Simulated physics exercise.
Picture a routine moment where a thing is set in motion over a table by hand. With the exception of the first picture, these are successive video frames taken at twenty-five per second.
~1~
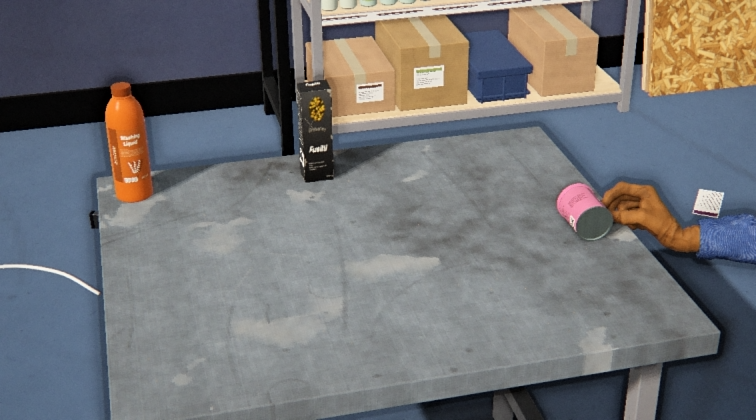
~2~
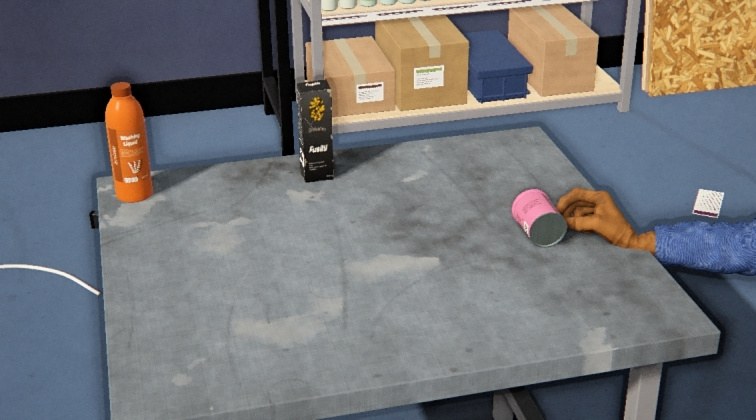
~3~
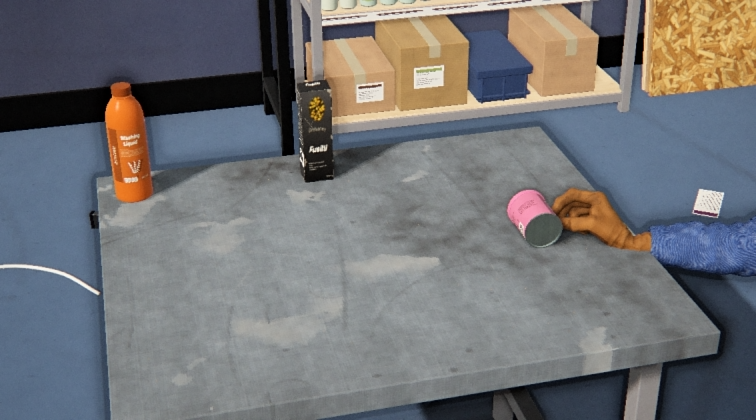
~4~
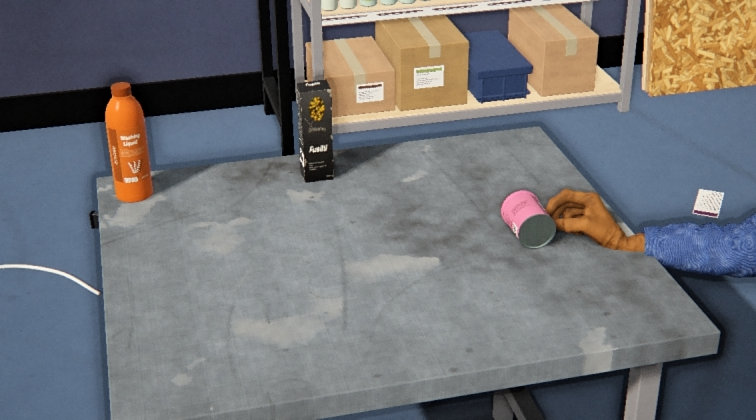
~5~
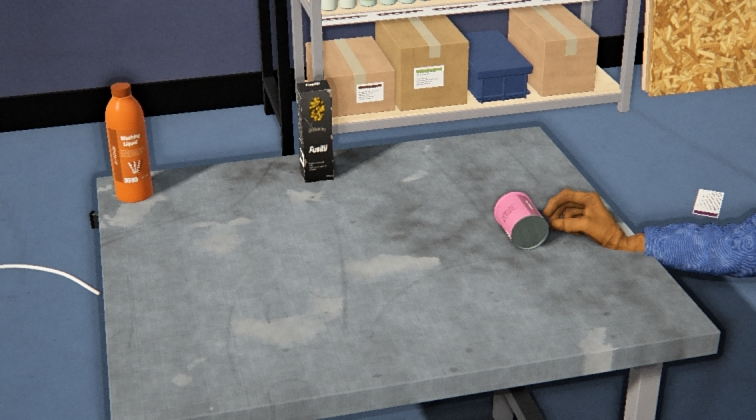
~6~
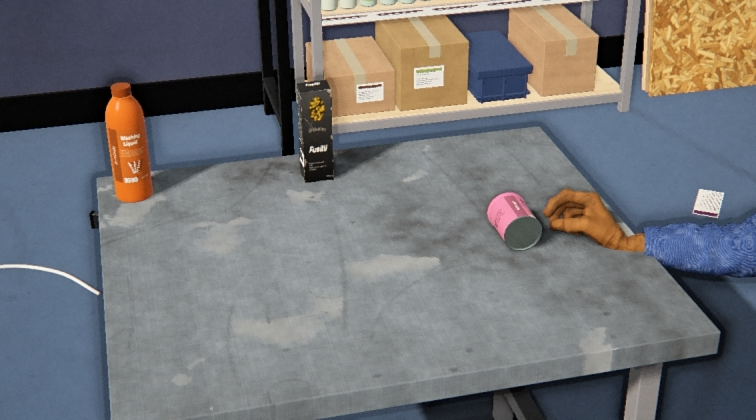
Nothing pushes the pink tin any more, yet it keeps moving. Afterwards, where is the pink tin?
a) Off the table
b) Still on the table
b, still on the table.
Then, 0.20 s later than the last frame, pink tin moved about its own width near (484, 226).
Then, 0.60 s later than the last frame, pink tin moved well along near (440, 232).
When it is over, moved from the start, pink tin. End places, in pixels of the last picture, pink tin near (417, 235).
